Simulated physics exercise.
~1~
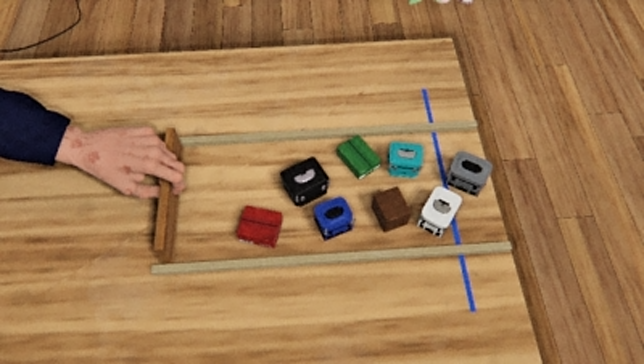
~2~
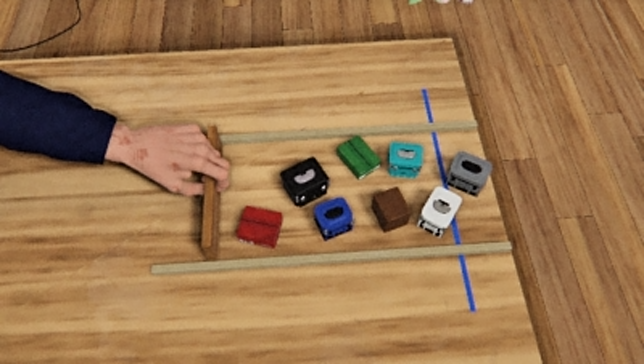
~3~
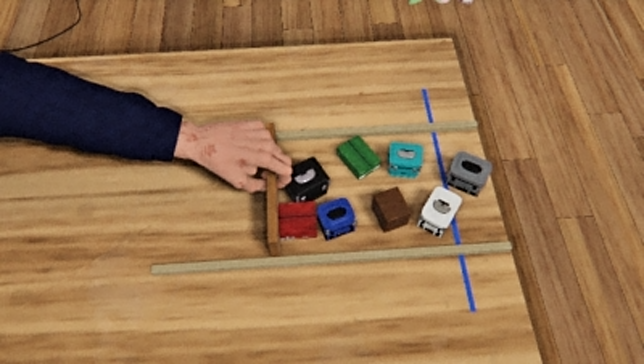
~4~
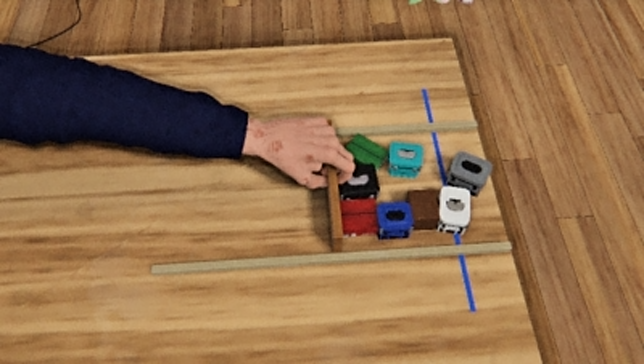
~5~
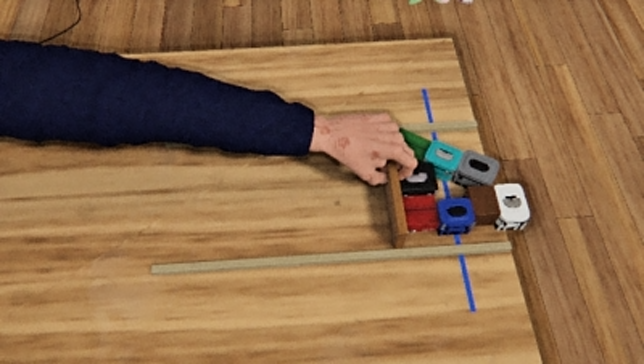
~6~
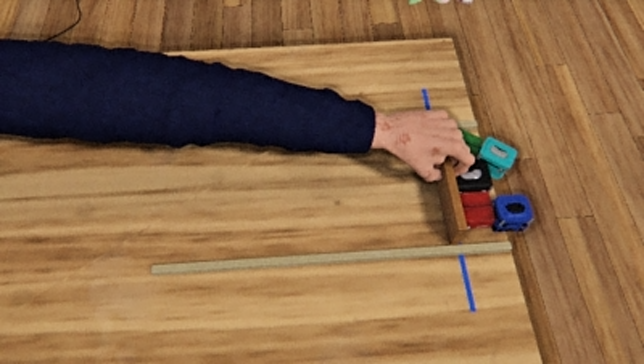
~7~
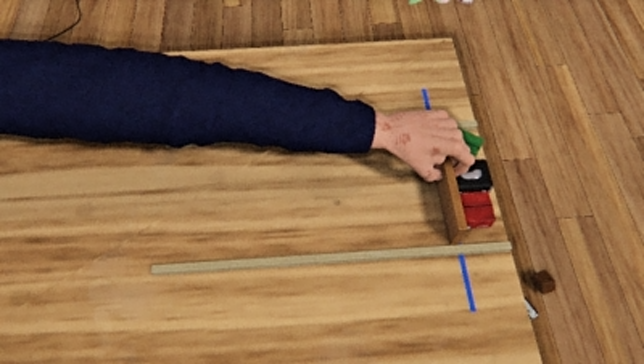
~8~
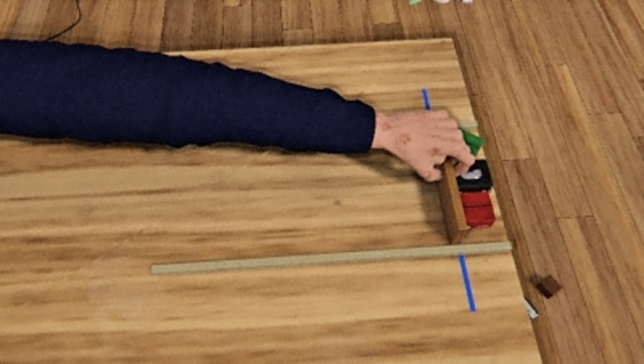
The footage shows a hand sliding a wooden board rightward between two rails, gathering scattered small objects and pushing them past a blue line. The grey, white, brown, turquoise and blue ones drop off the table edge, while the red, black and green ones remain against the stopped board.
